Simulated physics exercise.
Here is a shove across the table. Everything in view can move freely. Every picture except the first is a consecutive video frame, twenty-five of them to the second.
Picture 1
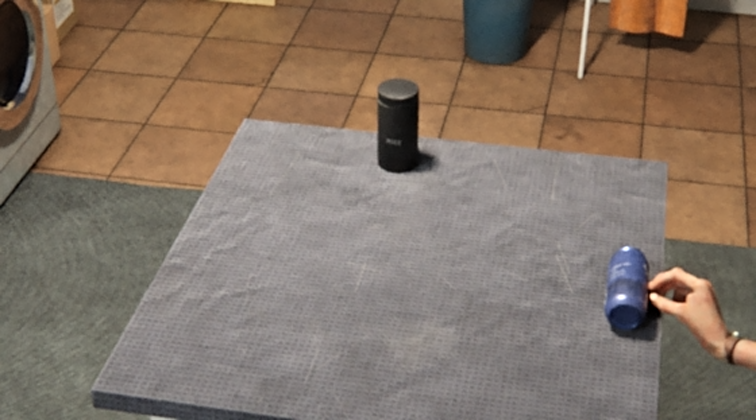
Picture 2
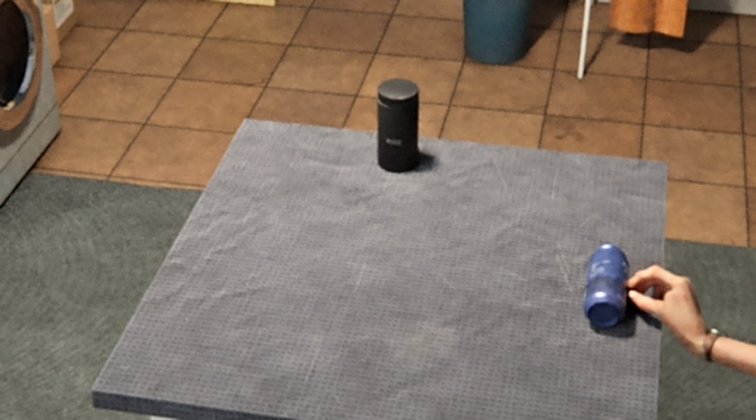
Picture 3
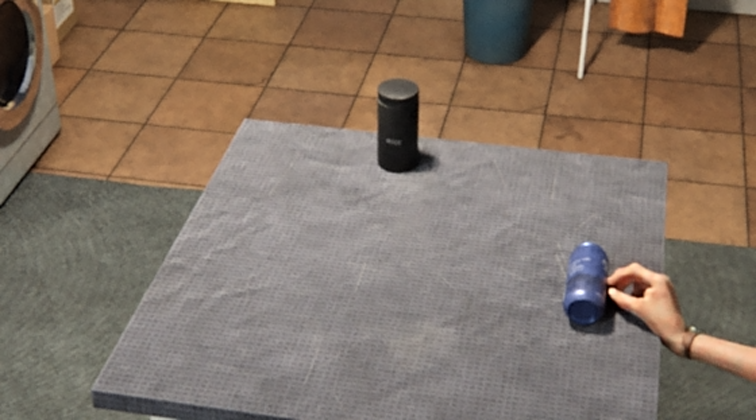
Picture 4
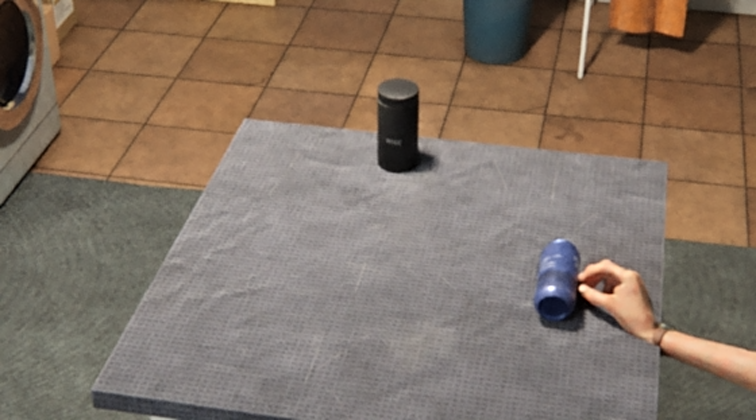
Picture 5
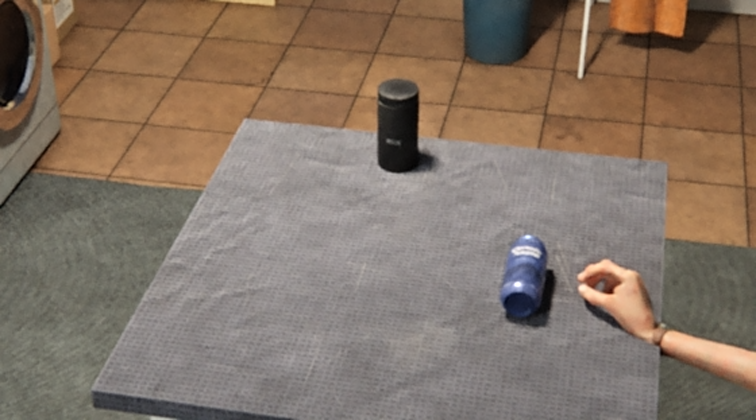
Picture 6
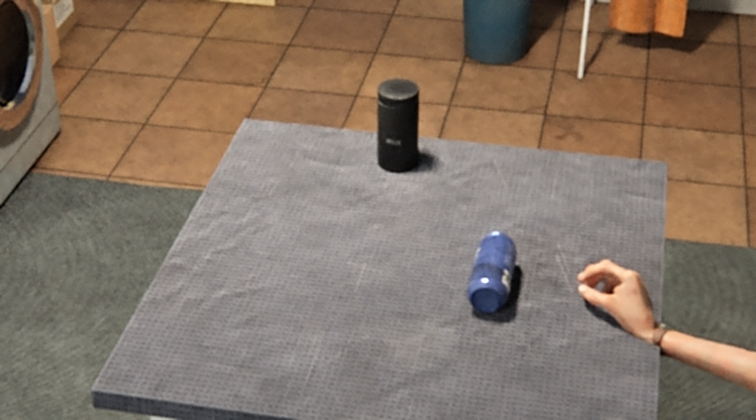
A hand pushes a blue can left across the table, then the can rolls on alone.
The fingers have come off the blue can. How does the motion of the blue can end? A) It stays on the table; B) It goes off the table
It goes off the table.
Then, 0.30 s past the last view, blue can displaced well along near (268, 246).
Then, 0.70 s past the last view, blue can now off the table.
Then, 1.10 s past the last view, things are still on the move.
Finally, off the table, blue can.
